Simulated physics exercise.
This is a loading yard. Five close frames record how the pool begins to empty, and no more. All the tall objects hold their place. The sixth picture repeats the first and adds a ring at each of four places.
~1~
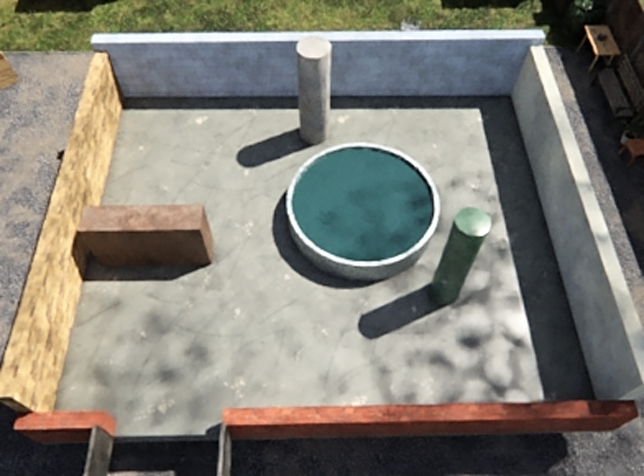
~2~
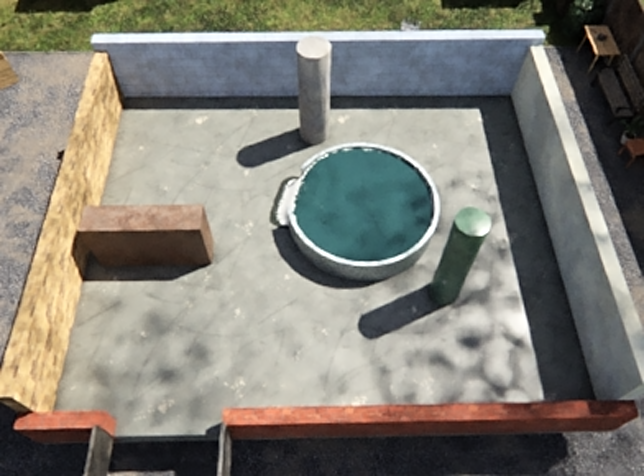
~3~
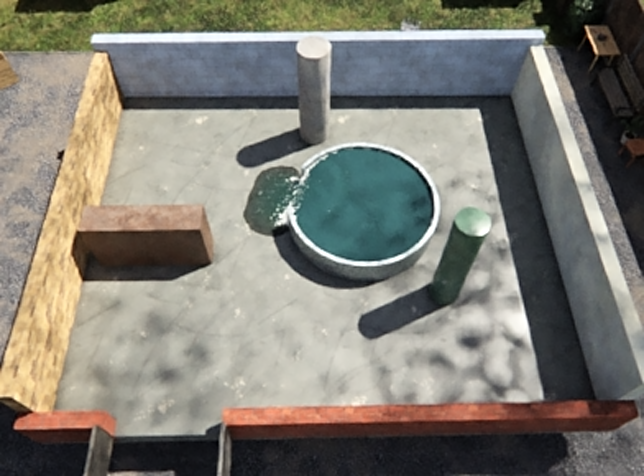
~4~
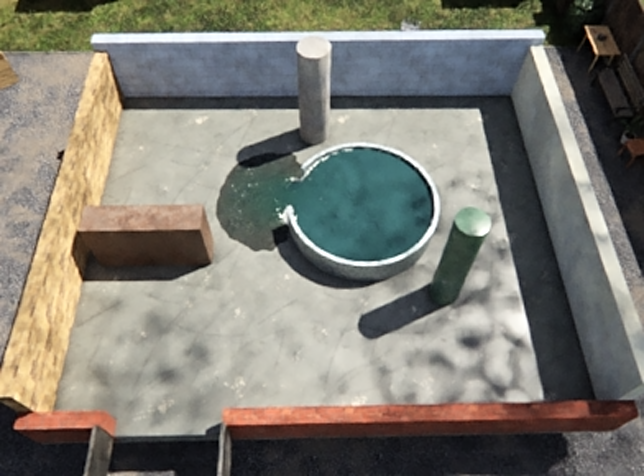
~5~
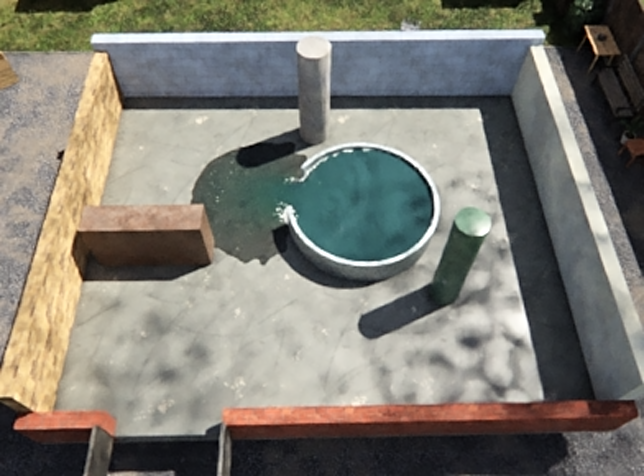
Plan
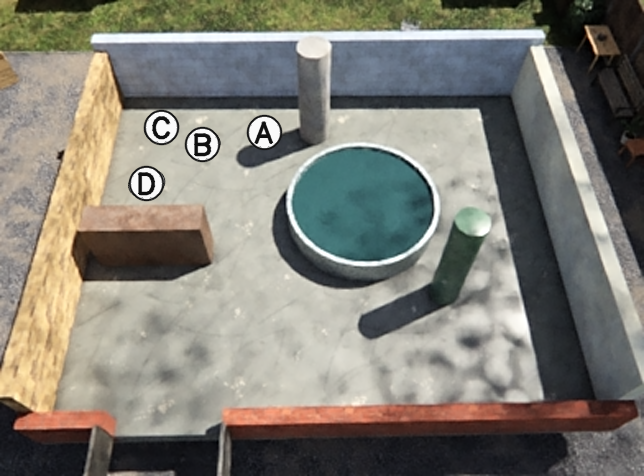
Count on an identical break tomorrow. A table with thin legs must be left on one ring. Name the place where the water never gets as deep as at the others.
I would pick ring A.
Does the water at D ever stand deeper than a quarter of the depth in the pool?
Yes, it does.
On the marked copy, A at (264, 132); B at (202, 144); C at (161, 127); D at (146, 183).
For ring A, the water peaks at about 21 % of the depth that stood in the pool.
For ring B, the water peaks at about 40 % of the depth that stood in the pool.
For ring C, the water peaks at about 45 % of the depth that stood in the pool.
For ring D, the water peaks at about 37 % of the depth that stood in the pool.
